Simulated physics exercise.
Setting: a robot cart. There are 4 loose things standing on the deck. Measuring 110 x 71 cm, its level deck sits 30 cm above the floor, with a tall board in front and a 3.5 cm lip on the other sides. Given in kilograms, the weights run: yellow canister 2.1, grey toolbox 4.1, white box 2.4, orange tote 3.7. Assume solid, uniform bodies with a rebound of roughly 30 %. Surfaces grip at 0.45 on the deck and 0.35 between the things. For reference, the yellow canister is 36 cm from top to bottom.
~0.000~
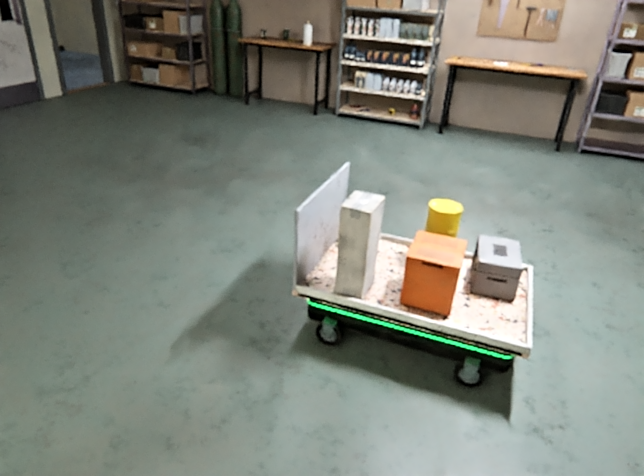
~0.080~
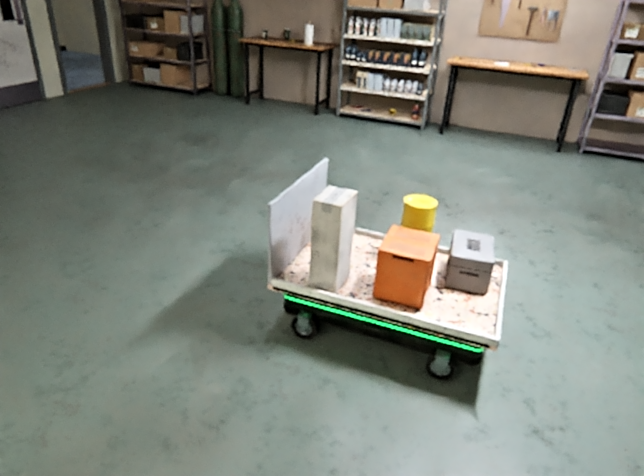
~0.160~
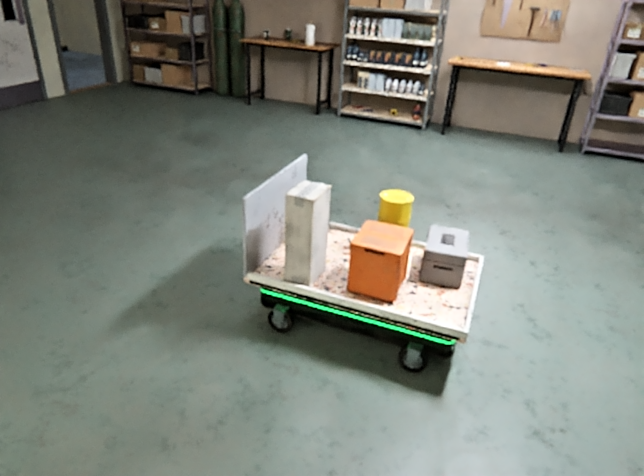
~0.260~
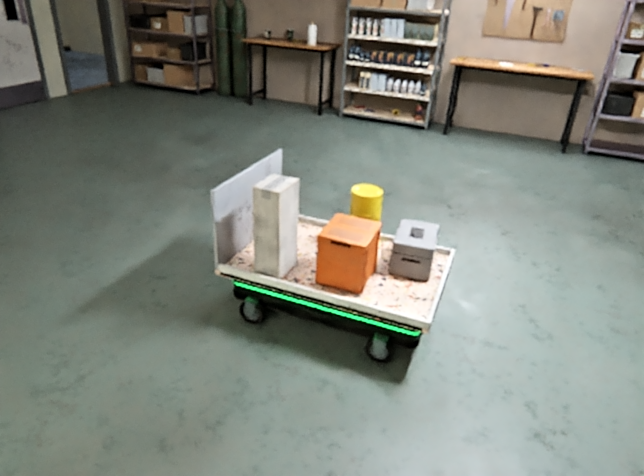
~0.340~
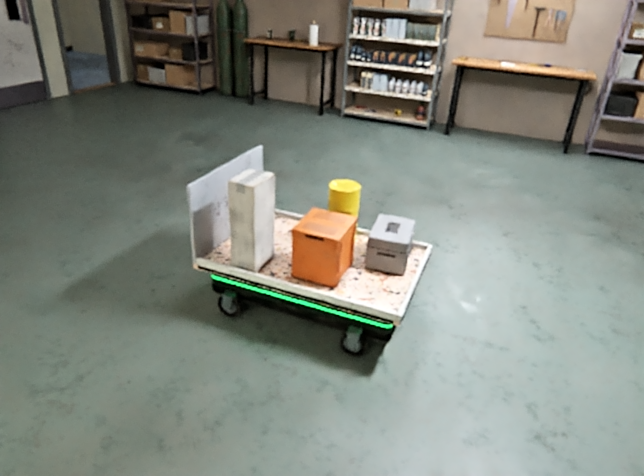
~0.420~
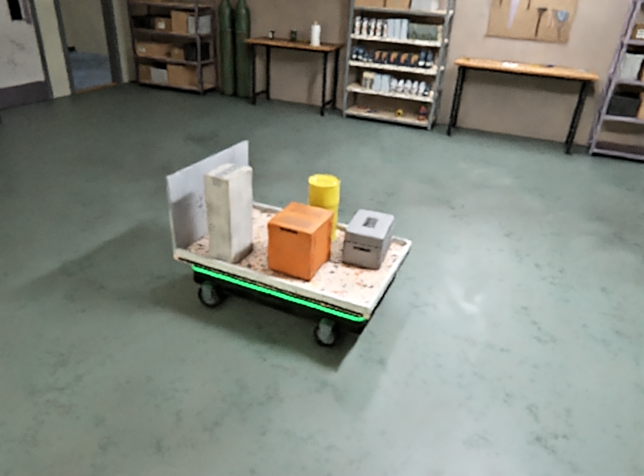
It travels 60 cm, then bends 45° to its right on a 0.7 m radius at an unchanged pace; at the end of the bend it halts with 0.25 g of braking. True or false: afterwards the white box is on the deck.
False.
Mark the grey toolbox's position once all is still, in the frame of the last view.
It finishes around (273, 171).
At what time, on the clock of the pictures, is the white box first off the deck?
Answer: About 0.6 s.
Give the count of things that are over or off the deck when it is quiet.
I count 1.
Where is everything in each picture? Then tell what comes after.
The first picture shows cart 0 cm along; white box (359, 247); yellow canister (440, 235).
The second picture shows cart 14 cm along; orange tote (406, 266); yellow canister (416, 230).
The third picture shows cart 27 cm along; grey toolbox (445, 256); orange tote (380, 260).
The fourth picture shows cart 44 cm along; grey toolbox (414, 249).
The fifth picture shows cart 58 cm along; orange tote (324, 247).
The sixth picture shows cart 71 cm along; white box (230, 215); grey toolbox (369, 239).
By 0.62 s, cart 105 cm along, turned 25°; white box tilted 29° near (192, 184); yellow canister 7 cm from its spot; orange tote 6 cm from its spot.
By 0.92 s, cart 156 cm along, turned 45°; white box now off the deck; yellow canister 11 cm from its spot; orange tote 9 cm from its spot.
When it is over (2.0 s), off the deck, white box; not toppled but over 10 cm from the start, yellow canister; the other 2 within 10 cm of the start. In the last view, white box near (156, 188).
